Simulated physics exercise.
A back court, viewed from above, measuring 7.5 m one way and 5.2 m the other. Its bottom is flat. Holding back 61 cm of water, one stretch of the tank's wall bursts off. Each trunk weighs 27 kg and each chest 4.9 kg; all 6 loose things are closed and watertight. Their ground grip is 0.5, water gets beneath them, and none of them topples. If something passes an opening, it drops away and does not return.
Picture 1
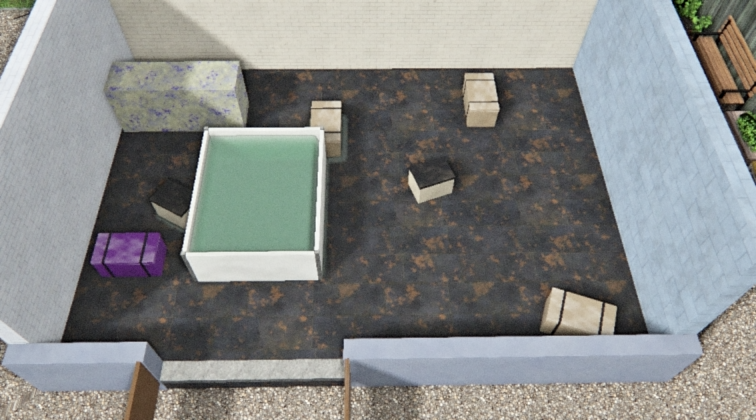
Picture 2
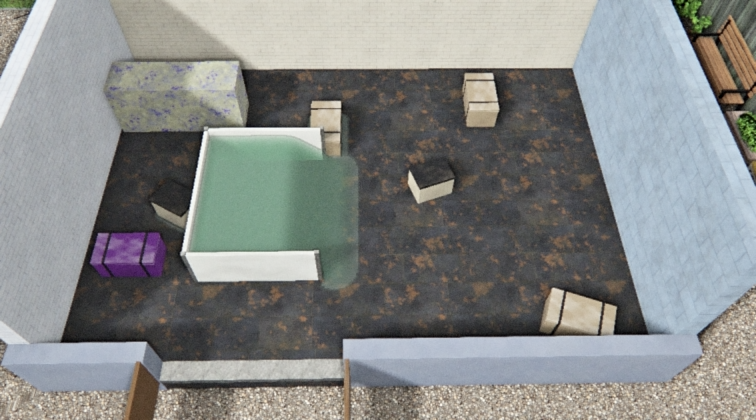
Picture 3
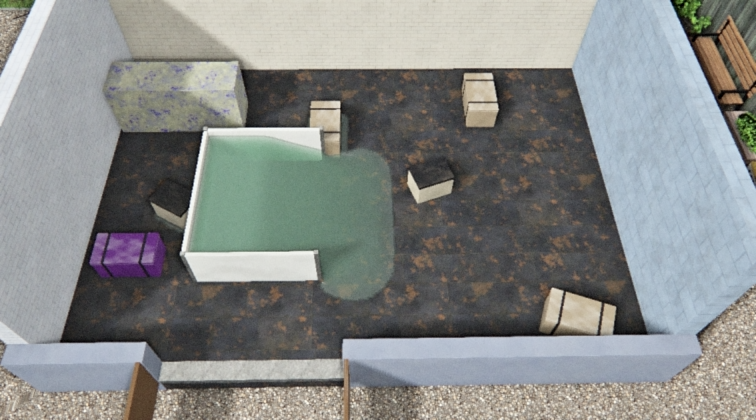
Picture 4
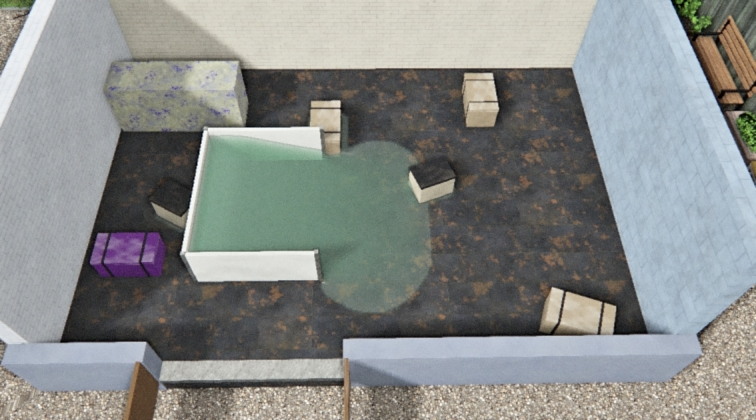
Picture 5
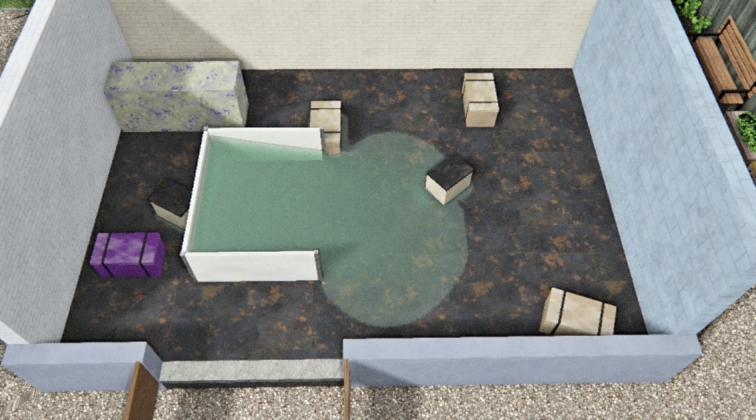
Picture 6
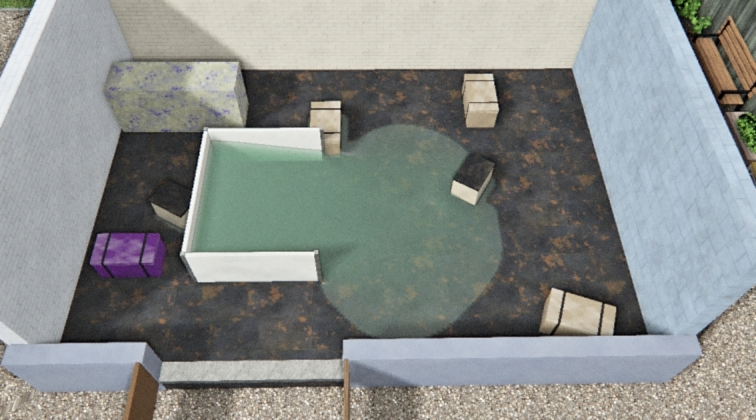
Green water fills a white-walled tank in a walled court scattered with boxes, then pours out through the right side as that wall disappears. It spreads across the dark floor in a widening rounded pool, reaching a small dark-topped box, which turns and slides a little rightward while the purple trunk stays still.
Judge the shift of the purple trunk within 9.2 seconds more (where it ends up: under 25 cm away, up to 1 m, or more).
It keeps near its spot.
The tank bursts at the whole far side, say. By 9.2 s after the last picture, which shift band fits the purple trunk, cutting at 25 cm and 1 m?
Well, the purple trunk goes a long way then.
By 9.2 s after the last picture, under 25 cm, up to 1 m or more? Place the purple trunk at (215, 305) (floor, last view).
By that time it keeps its spot.
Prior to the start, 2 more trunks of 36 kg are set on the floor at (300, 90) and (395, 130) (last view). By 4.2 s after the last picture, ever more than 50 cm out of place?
Below the mark, below the mark.
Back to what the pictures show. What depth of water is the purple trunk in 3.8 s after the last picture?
Roughly 0 cm at that moment.
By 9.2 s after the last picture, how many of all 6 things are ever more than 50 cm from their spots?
Count: 4.
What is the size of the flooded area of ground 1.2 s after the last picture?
Around 22 m2 of it.
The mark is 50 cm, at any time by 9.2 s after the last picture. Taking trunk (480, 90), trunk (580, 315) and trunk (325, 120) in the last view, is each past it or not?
First one went too far, second one went too far, third one went too far.
Then, 1.2 s after the last picture the purple trunk is near (125, 248), 0.0 m from its start, aground; 0 of 6 are out; 1 afloat.
Then, 3.8 s after the last picture the purple trunk is near (125, 248), 0.0 m from its start, aground; 0 of 6 are out; 3 afloat.
Then, 6.2 s after the last picture the purple trunk is near (125, 248), 0.0 m from its start, aground; 0 of 6 are out; 2 afloat.
Then, 9.2 s after the last picture the purple trunk is near (125, 248), 0.0 m from its start, aground; 0 of 6 are out; 2 afloat.
